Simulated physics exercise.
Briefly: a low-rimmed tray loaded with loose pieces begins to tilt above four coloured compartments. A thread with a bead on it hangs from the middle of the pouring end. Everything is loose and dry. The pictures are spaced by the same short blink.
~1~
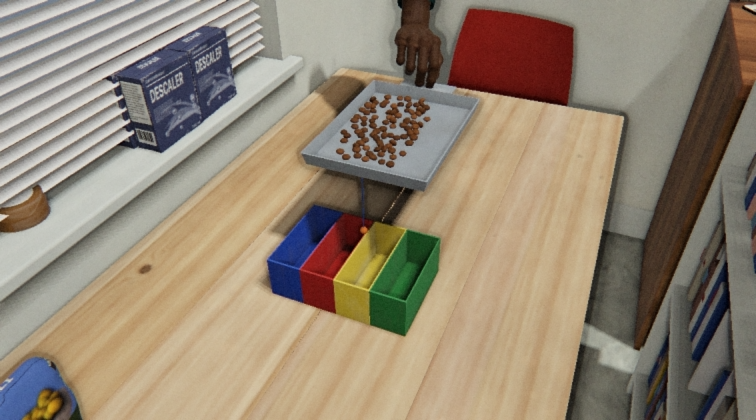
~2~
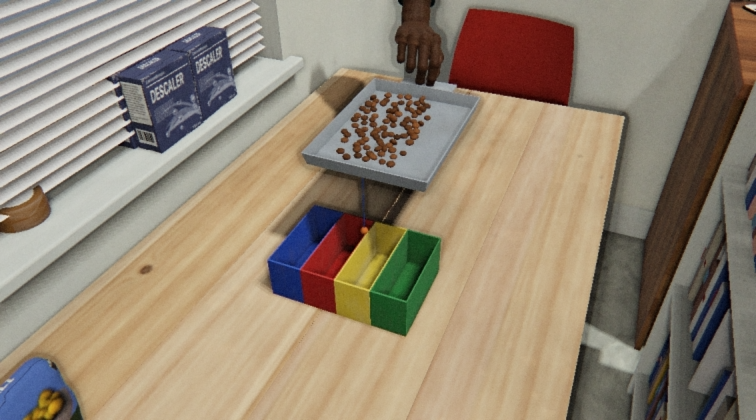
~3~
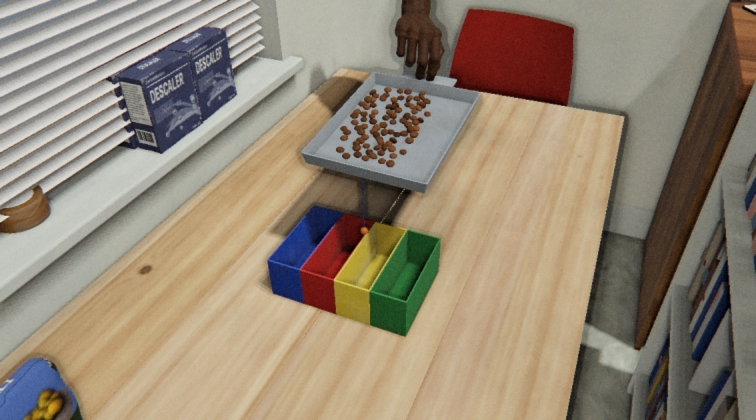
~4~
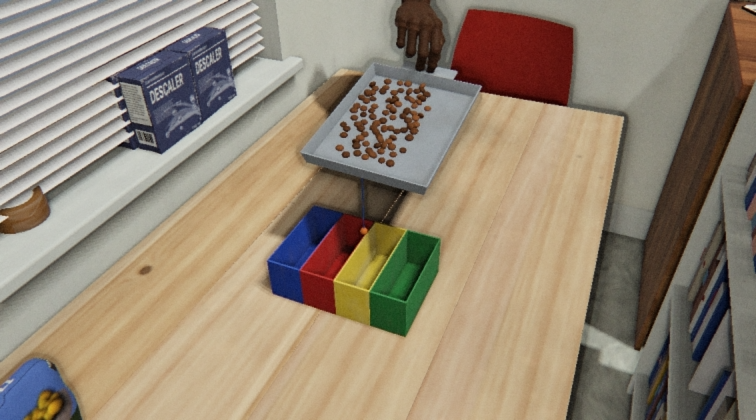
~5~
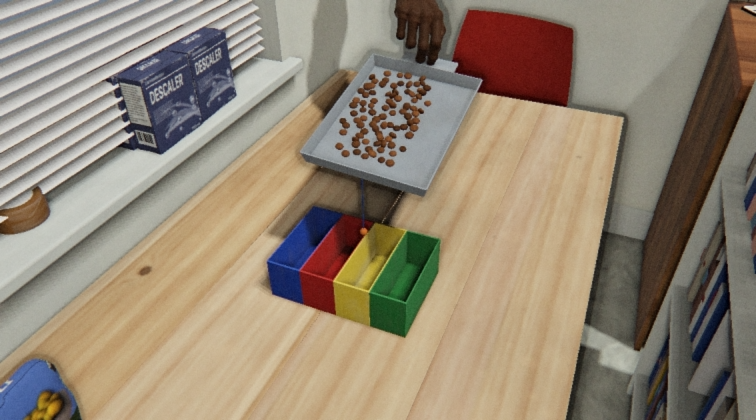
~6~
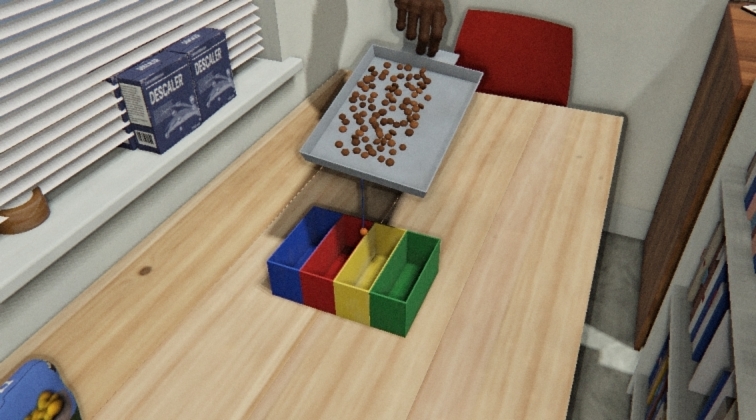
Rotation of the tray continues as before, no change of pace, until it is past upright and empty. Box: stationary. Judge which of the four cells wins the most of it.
Most goes to the green cell.
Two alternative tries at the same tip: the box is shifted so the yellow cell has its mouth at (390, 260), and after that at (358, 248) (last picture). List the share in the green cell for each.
You'd get 50 in a hundred first and 50 in a hundred after that.
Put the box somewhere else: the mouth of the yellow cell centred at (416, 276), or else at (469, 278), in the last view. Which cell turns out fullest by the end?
Position one: Yellow. Position two: Blue.
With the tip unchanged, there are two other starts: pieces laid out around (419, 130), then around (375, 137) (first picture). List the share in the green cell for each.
That would be 70 per cent, and then 60 per cent.
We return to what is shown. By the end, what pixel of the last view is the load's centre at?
Around (404, 295).
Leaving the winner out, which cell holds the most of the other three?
Second place goes to the yellow one.
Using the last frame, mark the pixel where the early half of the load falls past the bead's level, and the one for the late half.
Half one: (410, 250), half two: (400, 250).
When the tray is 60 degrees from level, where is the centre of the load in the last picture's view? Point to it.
In the last view, the load is centred near (402, 178).
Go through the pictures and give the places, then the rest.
In the first picture, corners of the pouring end at (306, 152) and (424, 179), level; middle of the load at (393, 126), bits of dog kibble; bead on its thread at (364, 231); blue cell at (285, 278); red cell at (318, 288); yellow cell at (352, 299); green cell at (388, 310).
In the second picture, corners of the pouring end at (306, 152) and (425, 180), level; middle of the load at (393, 125).
In the third picture, corners of the pouring end at (305, 151) and (425, 181), tipped barely, lowest at the right corner; middle of the load at (393, 122).
In the fourth picture, corners of the pouring end at (305, 151) and (424, 184), tipped a little, lowest at the right corner; middle of the load at (393, 117).
In the fifth picture, corners of the pouring end at (304, 151) and (424, 186), tipped a little, lowest at the right corner; middle of the load at (393, 113).
In the sixth picture, corners of the pouring end at (304, 150) and (424, 188), tipped clearly, lowest at the right corner; middle of the load at (393, 108); blue cell at (285, 279); red cell at (318, 290); yellow cell at (352, 300); green cell at (388, 311).
Soon, tray tipped steeply; nearly all on the tray; a stray few in the green cell; a small part falling or outside the box.
A while on, tray tipped right over; about a third on the tray; about a third in the green cell; a small part in the yellow cell; about a quarter falling or outside the box.
Towards the end, tray tipped past a quarter turn; most in the green cell; about a quarter in the yellow cell; a small part falling or outside the box.
Finally, tray tipped past a quarter turn; most in the green cell; about a quarter in the yellow cell; none in the red cell; none in the blue cell; a small part outside the box.
